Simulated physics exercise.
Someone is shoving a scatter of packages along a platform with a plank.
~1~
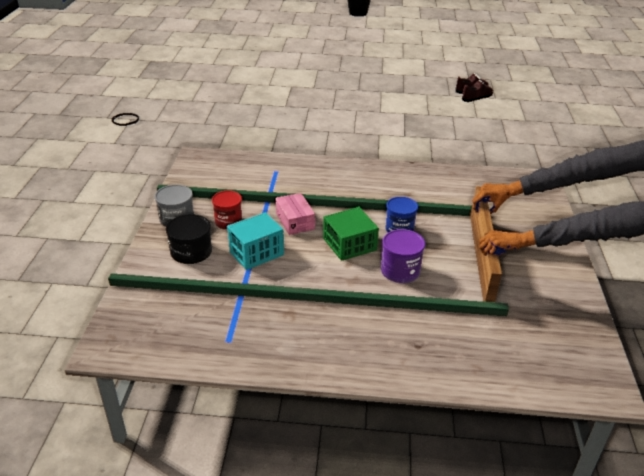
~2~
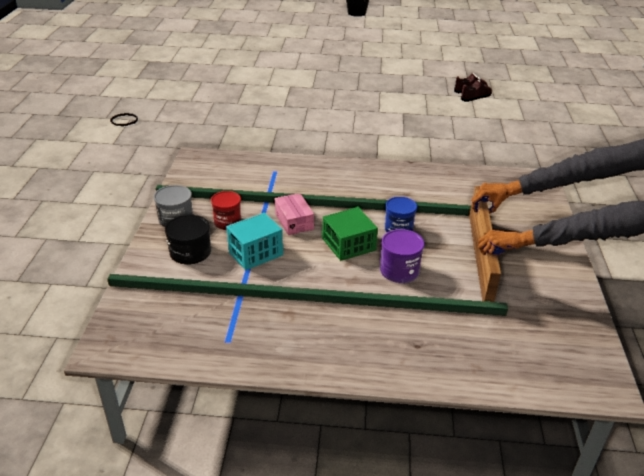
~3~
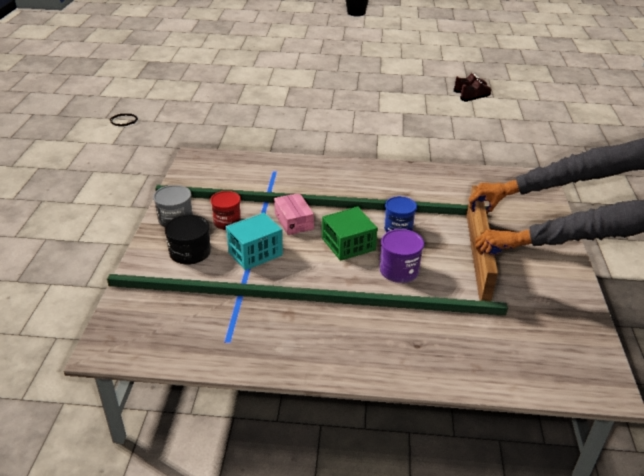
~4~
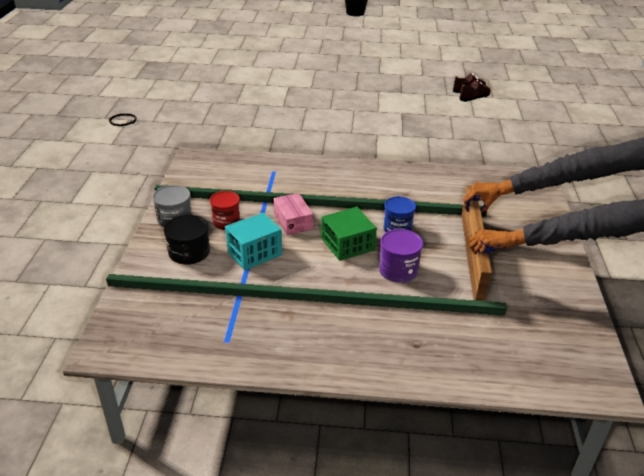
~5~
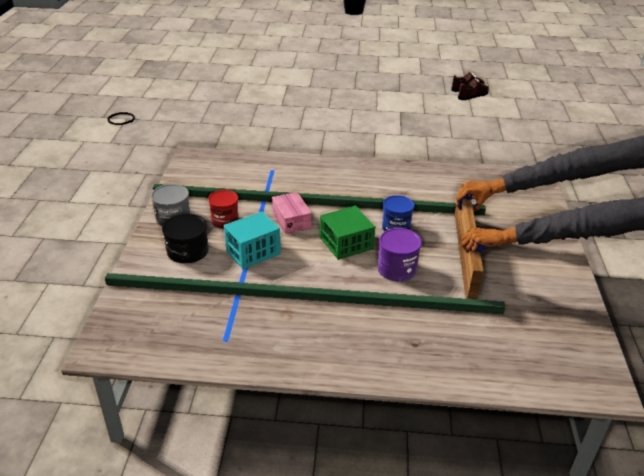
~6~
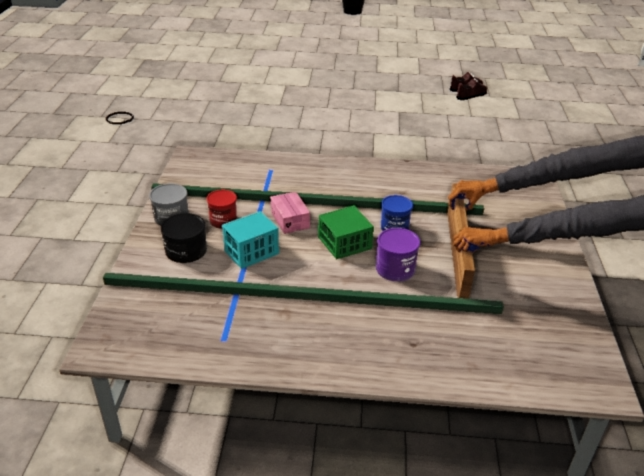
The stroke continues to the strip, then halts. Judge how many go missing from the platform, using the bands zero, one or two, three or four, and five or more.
My judgement: Zero go missing.
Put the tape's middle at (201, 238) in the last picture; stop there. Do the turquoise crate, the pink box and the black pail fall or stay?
What happens is that the turquoise crate rests in place, the pink box rests in place and the black pail winds up off it.
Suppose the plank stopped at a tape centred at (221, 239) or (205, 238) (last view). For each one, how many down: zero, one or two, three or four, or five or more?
1 or 2; one to two.
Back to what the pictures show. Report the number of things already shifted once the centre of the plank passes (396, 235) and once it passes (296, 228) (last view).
At the first point the count is 2, at the second it's 6.
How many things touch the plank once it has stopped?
So the total is 3.
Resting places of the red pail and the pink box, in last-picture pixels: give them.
Looks like one lands around (187, 208), and the other around (217, 202).
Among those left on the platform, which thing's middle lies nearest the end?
That would be the grey pail.
A little later, none off yet; grey pail at rest near (170, 205); black pail at rest near (185, 238); red pail at rest near (223, 209).
Next, none off yet; grey pail at rest near (170, 205); black pail shifted a little near (173, 237); red pail at rest near (223, 209).
When it is over, the number that fall off is zero.
